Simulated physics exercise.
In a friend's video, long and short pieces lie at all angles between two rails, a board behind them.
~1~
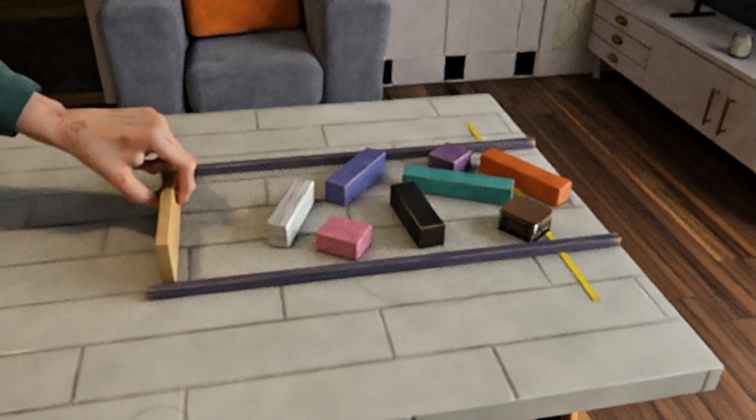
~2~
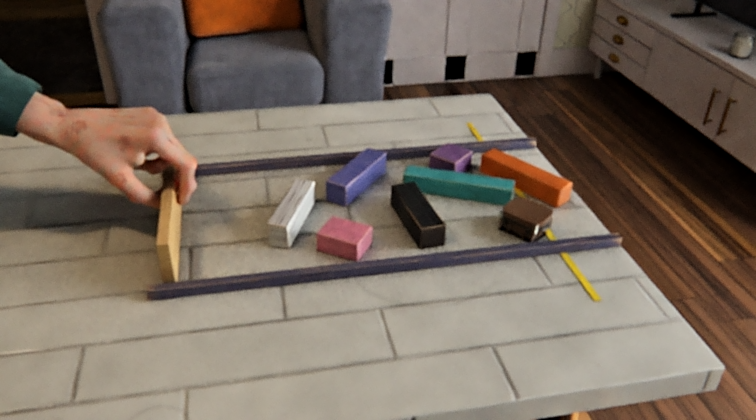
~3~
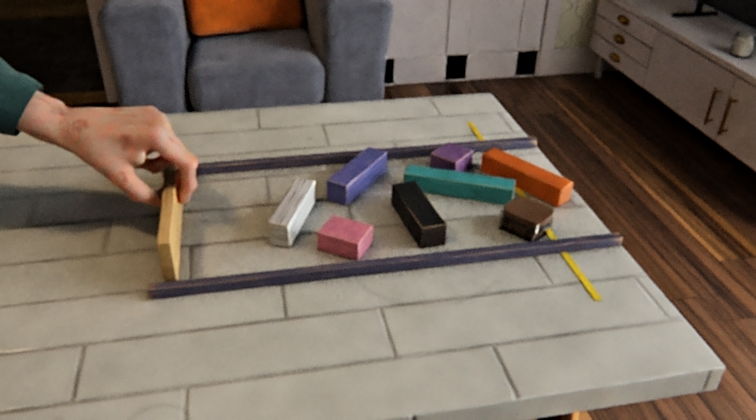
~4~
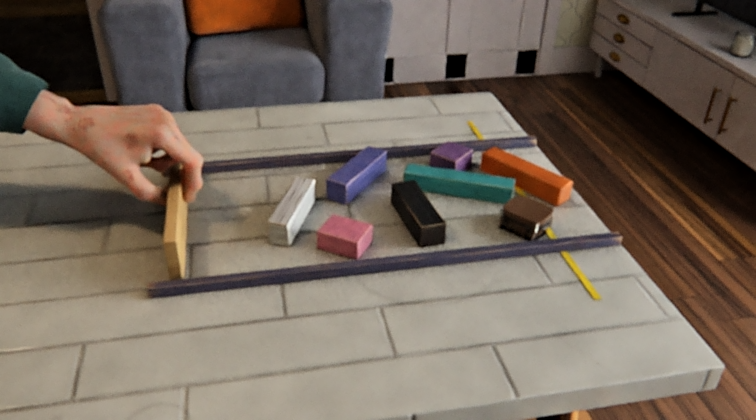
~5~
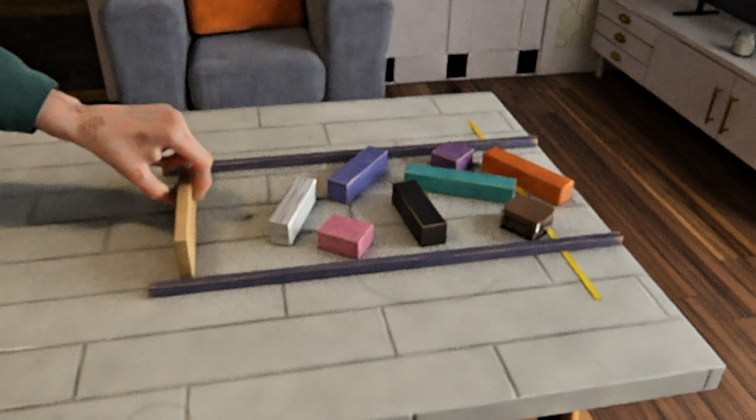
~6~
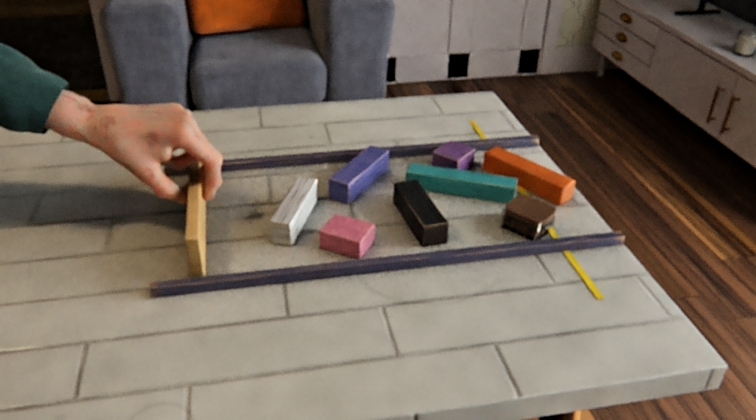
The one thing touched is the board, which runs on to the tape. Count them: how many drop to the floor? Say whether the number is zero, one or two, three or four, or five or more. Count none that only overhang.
The number is three or four.
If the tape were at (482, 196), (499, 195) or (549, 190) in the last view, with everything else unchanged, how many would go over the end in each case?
Try by try, 0, 1 and 5.
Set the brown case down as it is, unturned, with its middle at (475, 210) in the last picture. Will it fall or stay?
I reckon from there it drops down.
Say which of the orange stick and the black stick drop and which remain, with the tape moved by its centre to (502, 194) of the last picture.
As for the orange stick, it is not retained; as for the black stick, it is retained.
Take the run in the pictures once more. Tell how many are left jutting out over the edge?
It would come to 2.
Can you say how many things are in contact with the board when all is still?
Tally at the end: 3.
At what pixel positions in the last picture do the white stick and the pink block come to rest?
In the last picture, roughly (536, 186) and (569, 223).
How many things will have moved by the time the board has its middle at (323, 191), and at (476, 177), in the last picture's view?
By the first moment it's 3, by the second it's 8.
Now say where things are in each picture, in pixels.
The first frame shows orange stick (524, 176); brown case (525, 220); purple block (450, 161); board (171, 207); tape (520, 194).
The second frame shows brown case (526, 221); turquoise bar (458, 185).
The third frame shows purple block (451, 160); blue bar (358, 175).
The fourth frame shows orange stick (525, 175); pink block (345, 236).
The fifth frame shows brown case (527, 219); black stick (418, 212).
The sixth frame shows orange stick (527, 175); brown case (529, 219); purple block (453, 159); board (197, 202); tape (523, 192).
Soon after, none off yet; orange stick at rest near (527, 175); brown case at rest near (529, 219); purple block at rest near (453, 159).
Then, none off yet; orange stick moved a little near (560, 170); brown case moved about its own width near (577, 216); purple block moved well along near (501, 148).
At rest, the number that fall off is three or four; fallen, turquoise bar, brown case and orange stick.
